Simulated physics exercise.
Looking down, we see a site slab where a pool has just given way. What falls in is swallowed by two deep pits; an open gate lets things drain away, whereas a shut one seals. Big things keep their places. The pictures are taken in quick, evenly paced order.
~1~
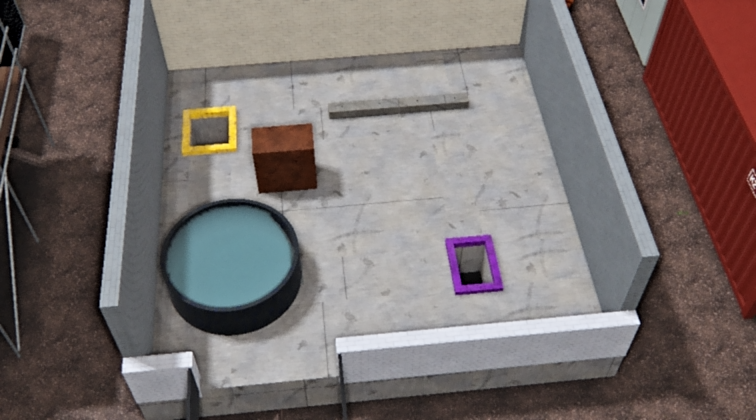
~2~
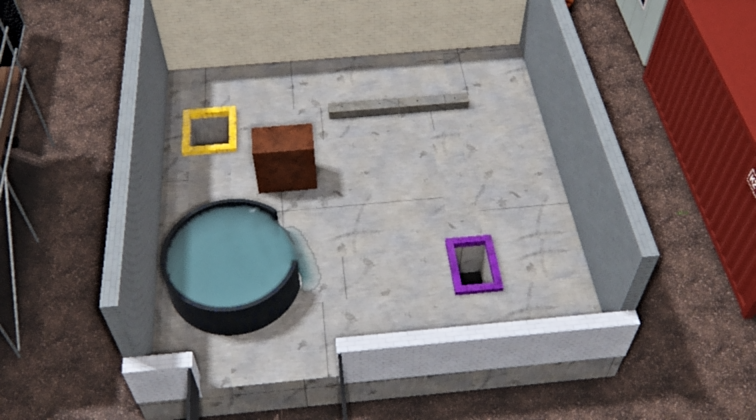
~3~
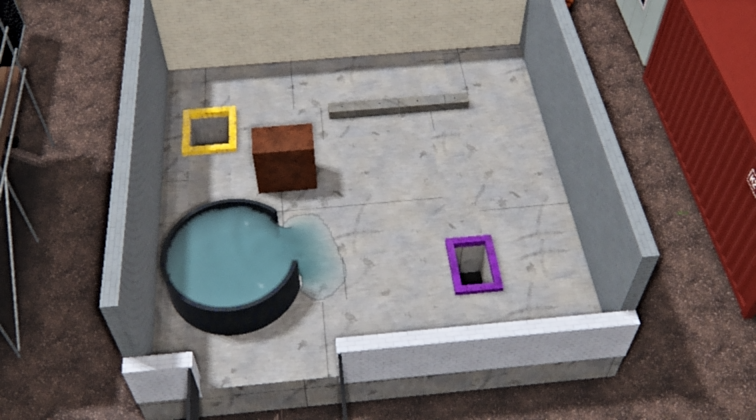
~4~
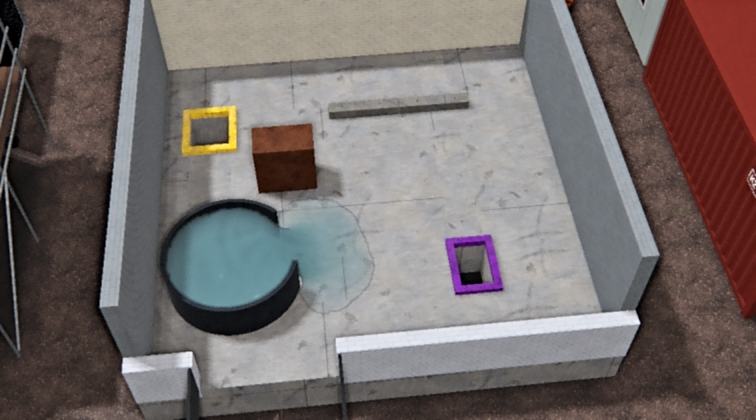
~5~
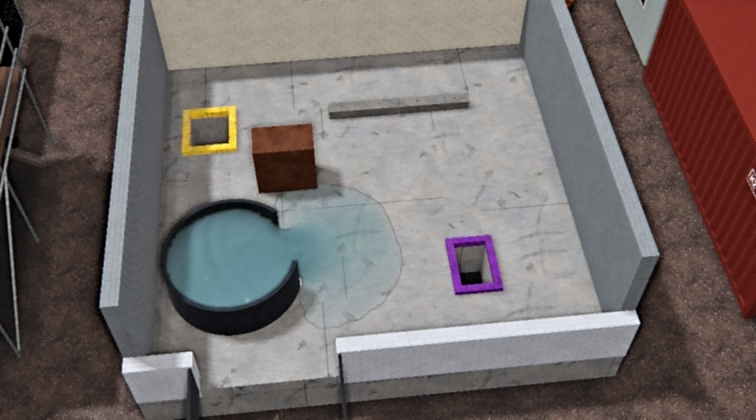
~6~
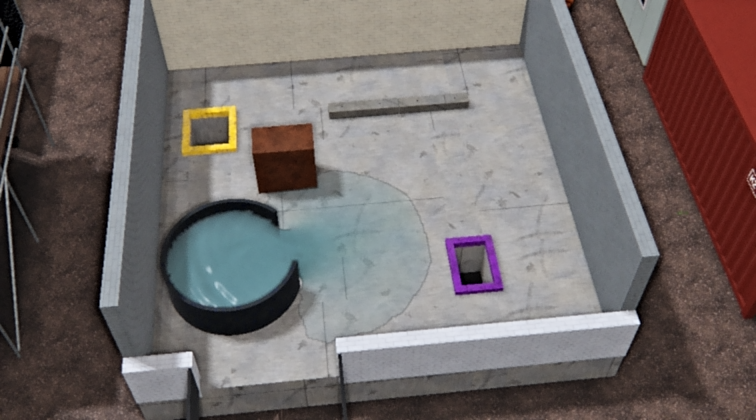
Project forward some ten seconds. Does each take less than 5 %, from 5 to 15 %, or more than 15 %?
It ends like this: The gate takes less than 5 %; the yellow pit takes less than 5 %; the purple pit takes from 5 to 15 %.
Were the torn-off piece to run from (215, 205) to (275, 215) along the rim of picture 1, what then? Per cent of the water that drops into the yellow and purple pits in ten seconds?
Yellow 12 %, purple 0 %.
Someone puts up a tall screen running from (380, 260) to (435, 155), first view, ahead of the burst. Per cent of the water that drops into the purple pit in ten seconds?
The purple pit takes 2 per cent.
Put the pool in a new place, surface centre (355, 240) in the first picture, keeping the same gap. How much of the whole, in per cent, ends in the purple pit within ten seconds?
Within ten seconds the purple pit takes 15 percent of the total.
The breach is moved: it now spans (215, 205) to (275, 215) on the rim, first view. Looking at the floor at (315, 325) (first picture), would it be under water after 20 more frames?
It would be unsoaked.
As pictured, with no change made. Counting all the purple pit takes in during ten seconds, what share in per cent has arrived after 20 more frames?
Roughly 90 per cent.
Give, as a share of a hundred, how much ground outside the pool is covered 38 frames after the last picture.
Roughly 65 %.
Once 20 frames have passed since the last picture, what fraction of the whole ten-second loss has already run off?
Share gone by then: About 80 %.
A moment on, water covers 30 % of the floor; the gate 0 %, the yellow pit 0 %, the purple pit 1 %.
Next, water covers 45 % of the floor; the gate 0 %, the yellow pit 0 %, the purple pit 4 %.
Then, water covers 50 % of the floor; the gate 0 %, the yellow pit 0 %, the purple pit 6 %.
Later, water covers 65 % of the floor; the gate 0 %, the yellow pit 0 %, the purple pit 6 %.
In the end, water covers 90 % of the floor; the gate 1 %, the yellow pit 0 %, the purple pit 7 %.
